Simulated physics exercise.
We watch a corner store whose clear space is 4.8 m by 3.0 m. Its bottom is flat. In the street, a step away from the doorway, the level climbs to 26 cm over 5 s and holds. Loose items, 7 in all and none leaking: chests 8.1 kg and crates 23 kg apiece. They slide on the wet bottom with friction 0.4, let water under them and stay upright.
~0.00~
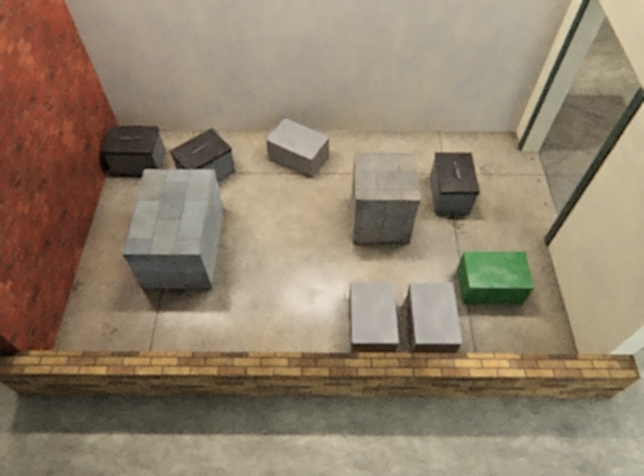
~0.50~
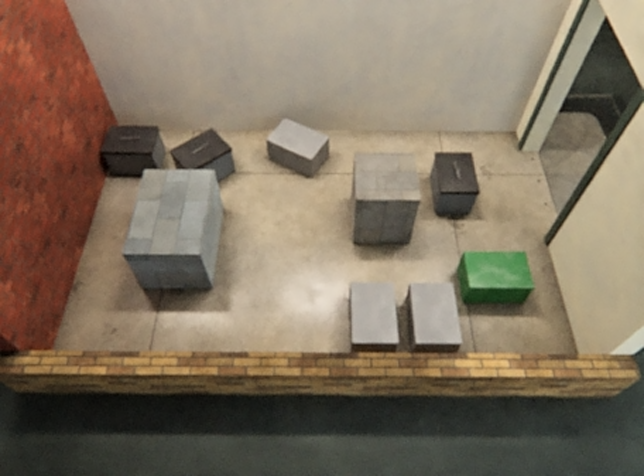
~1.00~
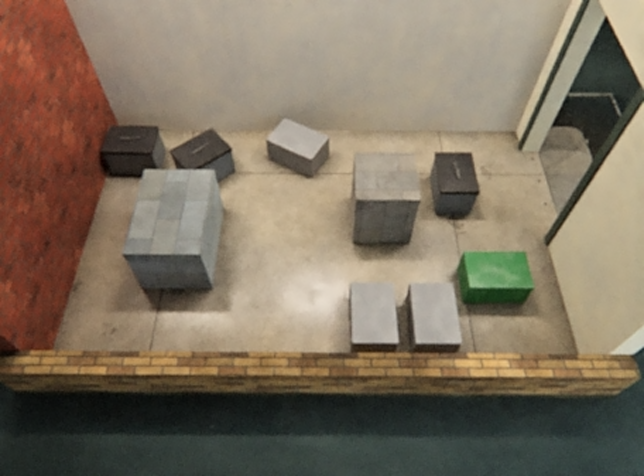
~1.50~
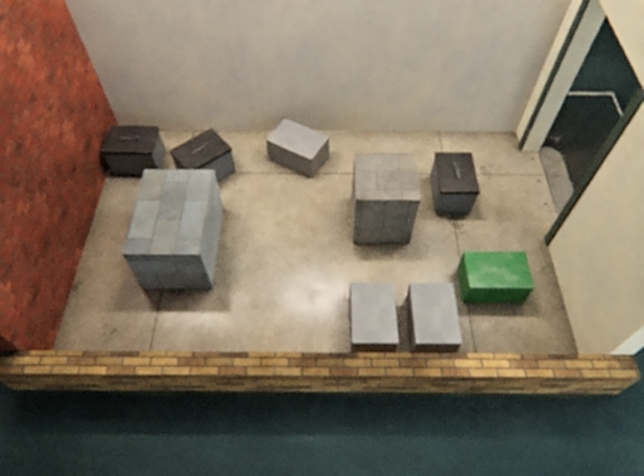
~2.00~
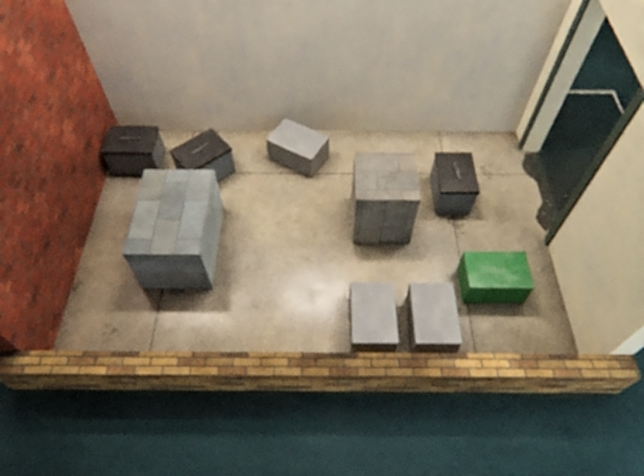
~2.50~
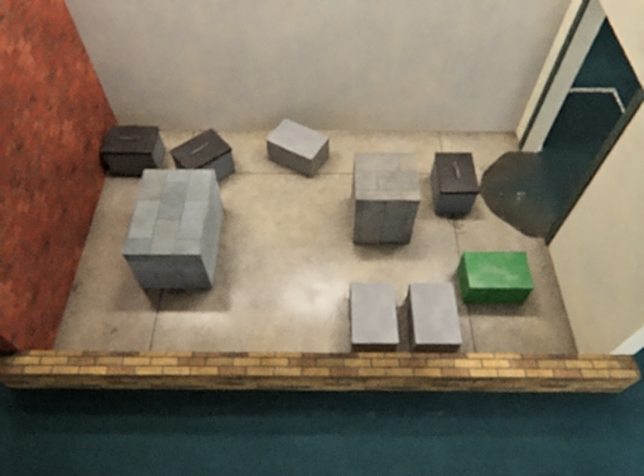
In a corner store with a green crate and several gray and dark boxes, nothing on the floor shifted while dark water covered the street outside, then spread in through the doorway on the right.
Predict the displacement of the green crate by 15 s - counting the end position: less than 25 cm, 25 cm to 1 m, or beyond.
The green crate is nudged along.
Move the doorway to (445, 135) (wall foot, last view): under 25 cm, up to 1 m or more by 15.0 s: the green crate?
In that case the green crate travels far.
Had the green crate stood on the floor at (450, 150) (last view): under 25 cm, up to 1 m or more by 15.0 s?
It ends far away.
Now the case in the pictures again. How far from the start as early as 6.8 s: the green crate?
About 0 cm.
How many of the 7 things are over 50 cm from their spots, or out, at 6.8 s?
2 of them.
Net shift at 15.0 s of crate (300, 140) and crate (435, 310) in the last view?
In turn: 80 cm, 50 cm.
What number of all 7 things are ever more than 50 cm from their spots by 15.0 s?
7 of them.
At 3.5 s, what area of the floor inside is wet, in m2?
Roughly 2.5 m2.
After 3.5 s the green crate is near (498, 269), 0.0 m from its start, aground; 0 afloat.
After 6.8 s the green crate is near (499, 269), 0.0 m from its start, aground; 1 afloat.
After 11.0 s the green crate is near (512, 276), 0.1 m from its start, aground; 5 afloat.
After 15.0 s the green crate is near (459, 220), 0.6 m from its start, afloat; 7 afloat.
